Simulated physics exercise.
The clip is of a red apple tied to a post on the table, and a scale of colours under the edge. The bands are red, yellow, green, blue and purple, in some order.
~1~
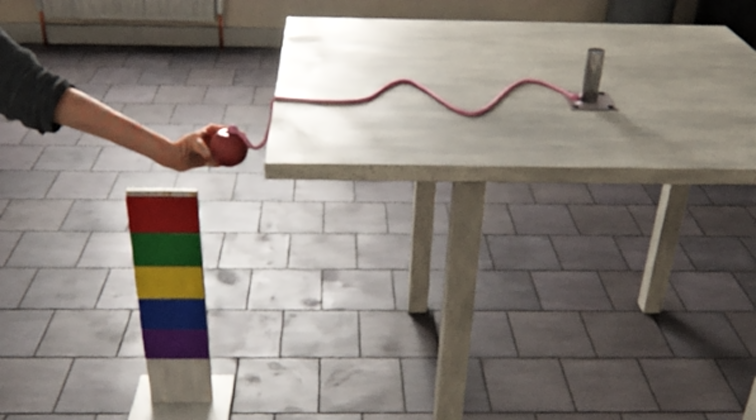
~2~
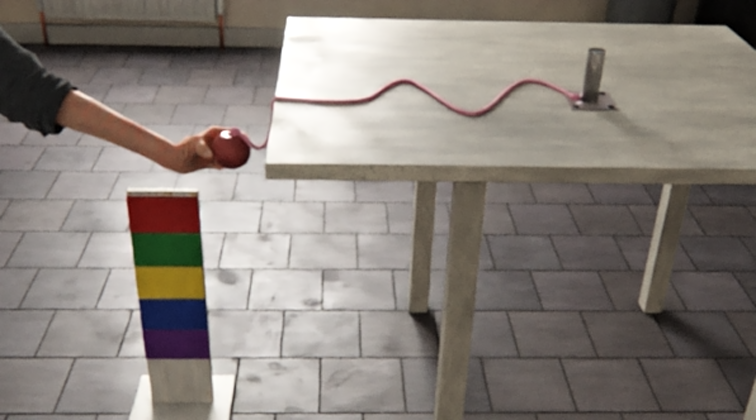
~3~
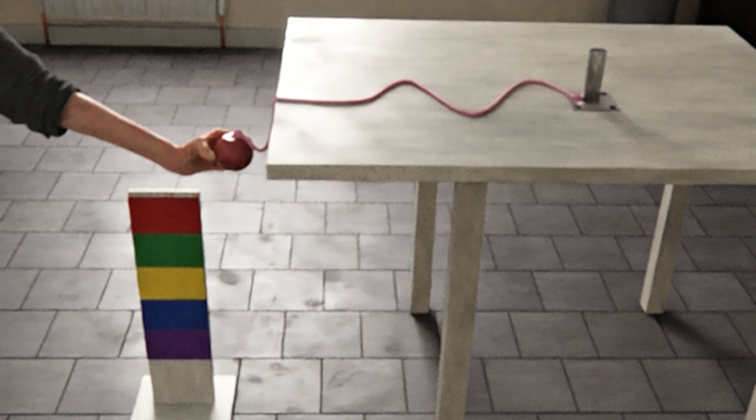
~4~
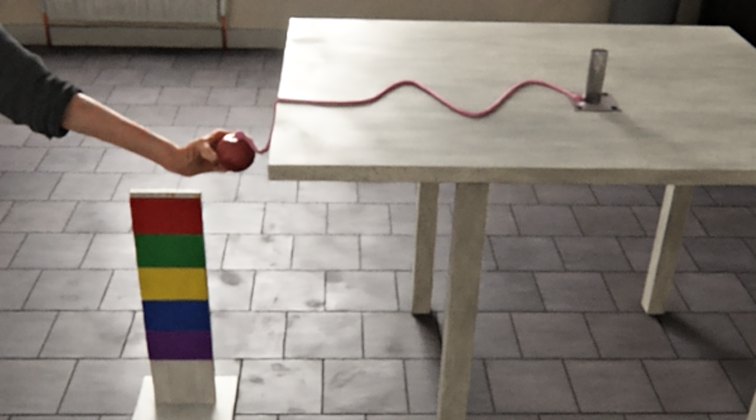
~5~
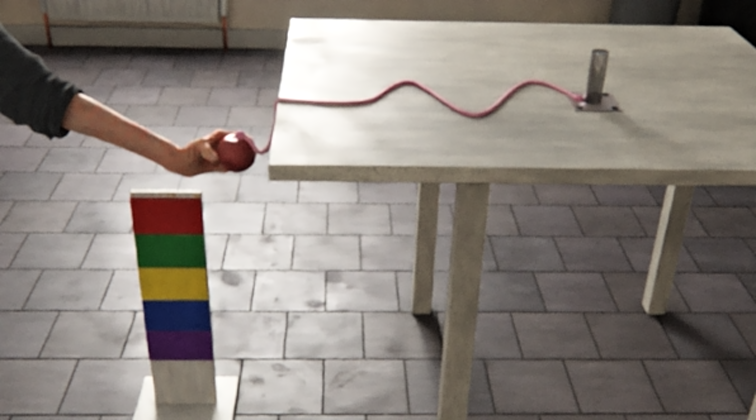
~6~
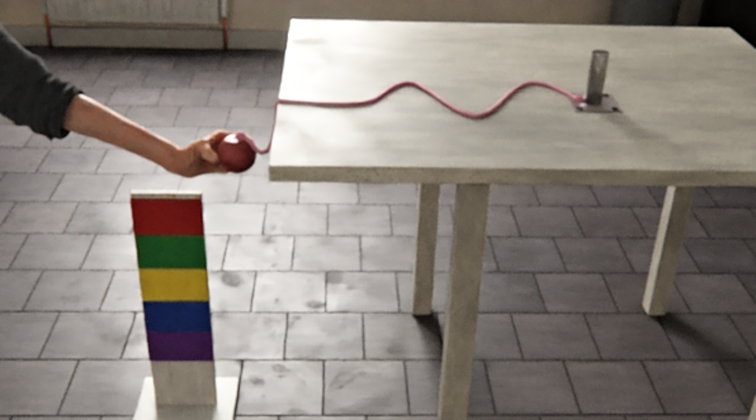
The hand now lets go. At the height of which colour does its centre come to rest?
The blue one.
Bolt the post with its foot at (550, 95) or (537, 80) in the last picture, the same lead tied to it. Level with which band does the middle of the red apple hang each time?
In that order: Purple; purple.
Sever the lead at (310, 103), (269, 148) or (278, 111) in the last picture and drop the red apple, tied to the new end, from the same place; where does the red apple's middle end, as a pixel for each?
About (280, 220), (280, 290) and (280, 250).
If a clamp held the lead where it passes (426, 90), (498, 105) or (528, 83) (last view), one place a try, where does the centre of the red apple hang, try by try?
About (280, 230), (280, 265) and (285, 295).
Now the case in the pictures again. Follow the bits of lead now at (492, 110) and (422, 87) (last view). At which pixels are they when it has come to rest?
At (423, 100), then (309, 98).
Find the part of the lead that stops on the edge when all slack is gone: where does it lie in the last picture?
It lies at about (397, 86).
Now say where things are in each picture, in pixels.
The first picture shows red apple (229, 148); red (162, 216); green (166, 251); yellow (169, 283); blue (172, 315); purple (175, 345).
The second picture shows red apple (232, 150); lead through (541, 83) (494, 103) (432, 94) (377, 94) (286, 99).
The third picture shows red apple (235, 153).
The fourth picture shows red apple (236, 153); lead through (544, 84) (497, 104) (435, 95) (380, 95) (288, 100).
The fifth picture shows red apple (237, 154).
The sixth picture shows red apple (237, 155); lead through (545, 85) (497, 105) (436, 96) (381, 96) (289, 101).
Early on, apple near (303, 310); level with blue.
Midway, apple near (272, 317); level with blue.
Finally, apple near (286, 319); level with blue. The lead holds its middle at blue.
